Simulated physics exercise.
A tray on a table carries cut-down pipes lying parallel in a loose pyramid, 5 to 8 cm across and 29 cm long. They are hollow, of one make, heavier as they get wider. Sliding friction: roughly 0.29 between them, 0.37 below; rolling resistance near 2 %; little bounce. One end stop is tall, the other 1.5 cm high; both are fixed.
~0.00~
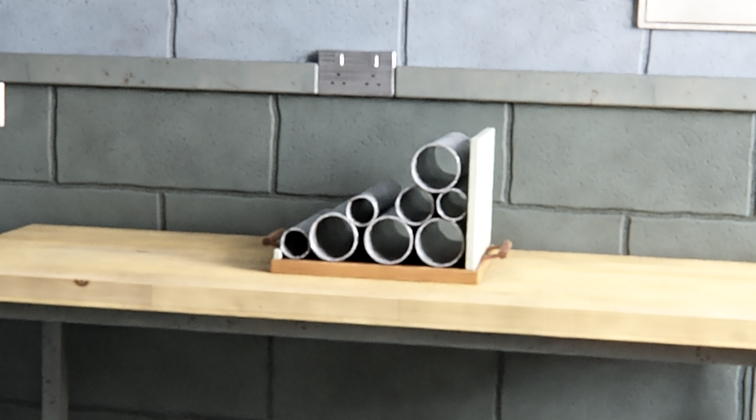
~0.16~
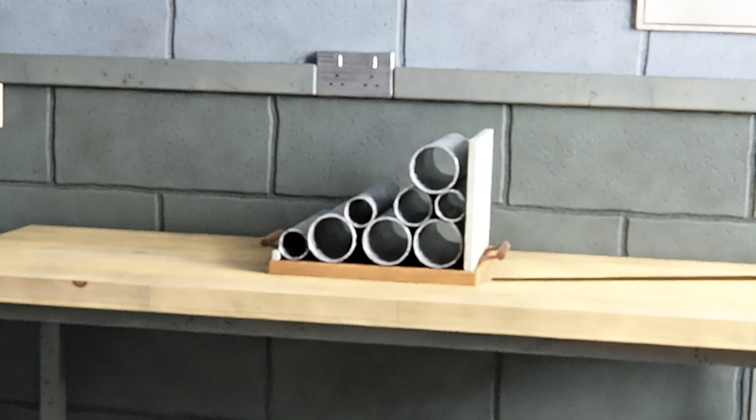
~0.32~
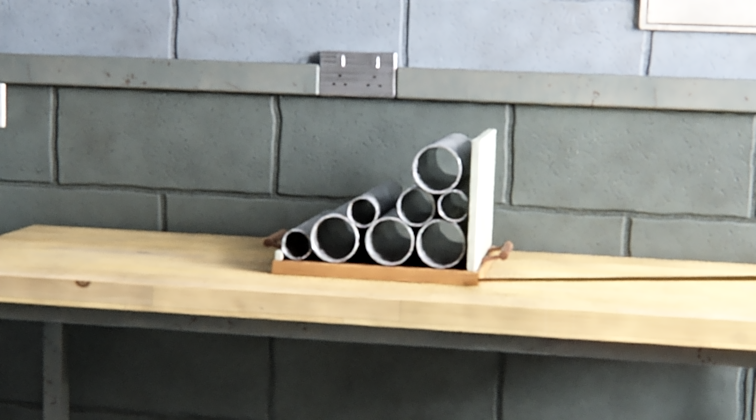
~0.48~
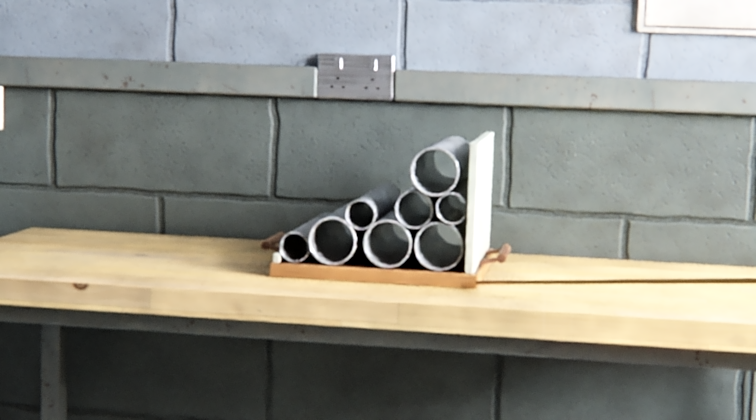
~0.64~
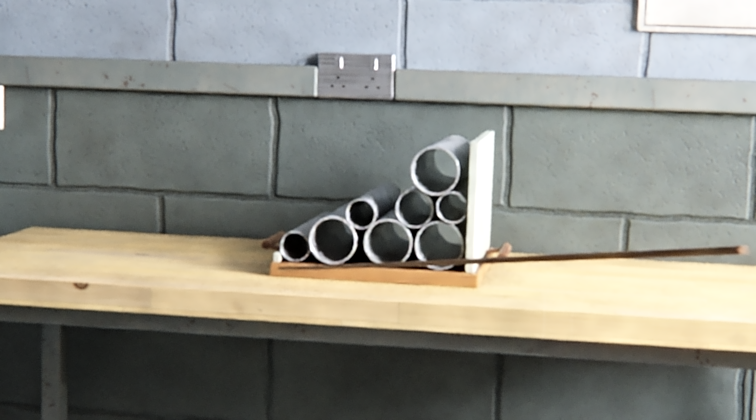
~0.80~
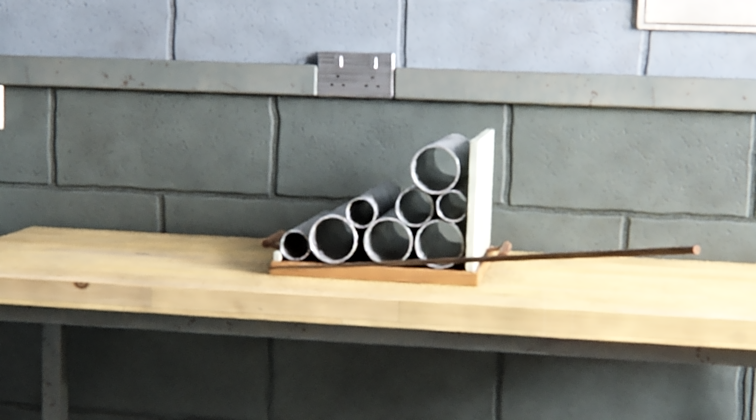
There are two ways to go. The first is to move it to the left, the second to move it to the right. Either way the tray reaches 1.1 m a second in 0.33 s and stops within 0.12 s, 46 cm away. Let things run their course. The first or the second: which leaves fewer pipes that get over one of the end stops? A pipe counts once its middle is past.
The second is the gentler one.
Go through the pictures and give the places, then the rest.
In the first frame, 8 pipes, 4 on the base, highest (435, 168); left lip (1.5 cm) (277, 250); right tall panel (21 cm) (473, 192).
In the second frame, nothing has moved, the pointer shows the first choice, at the right end.
In the third frame, nothing has moved, the pointer shows the first choice, at the right end.
In the fourth frame, nothing has moved, the pointer shows the first choice, at the right end.
In the fifth frame, nothing has moved, the pointer shows the second choice, at the left end.
In the sixth frame, nothing has moved, the pointer shows the second choice, at the left end.
First choice, 0.79 s in, tray 46 cm along; 3 now displaced over 4 cm; 1 over the left lip; the one last seen at (435, 170) 10 cm left and 2 cm up (moves measured on the tray).
First choice, at rest by 1.8 s, 3 moved over 4 cm; 2 over the left lip; the one last seen at (435, 170) fallen off to the left; top of the pile 13 cm high, from 20 cm.
Second choice, 0.64 s in, tray 45 cm along; 0 now displaced over 4 cm; not one over the end stops.
Second choice, at rest by 1.2 s, 0 moved over 4 cm; not one over the end stops; top of the pile 20 cm high, from 20 cm.
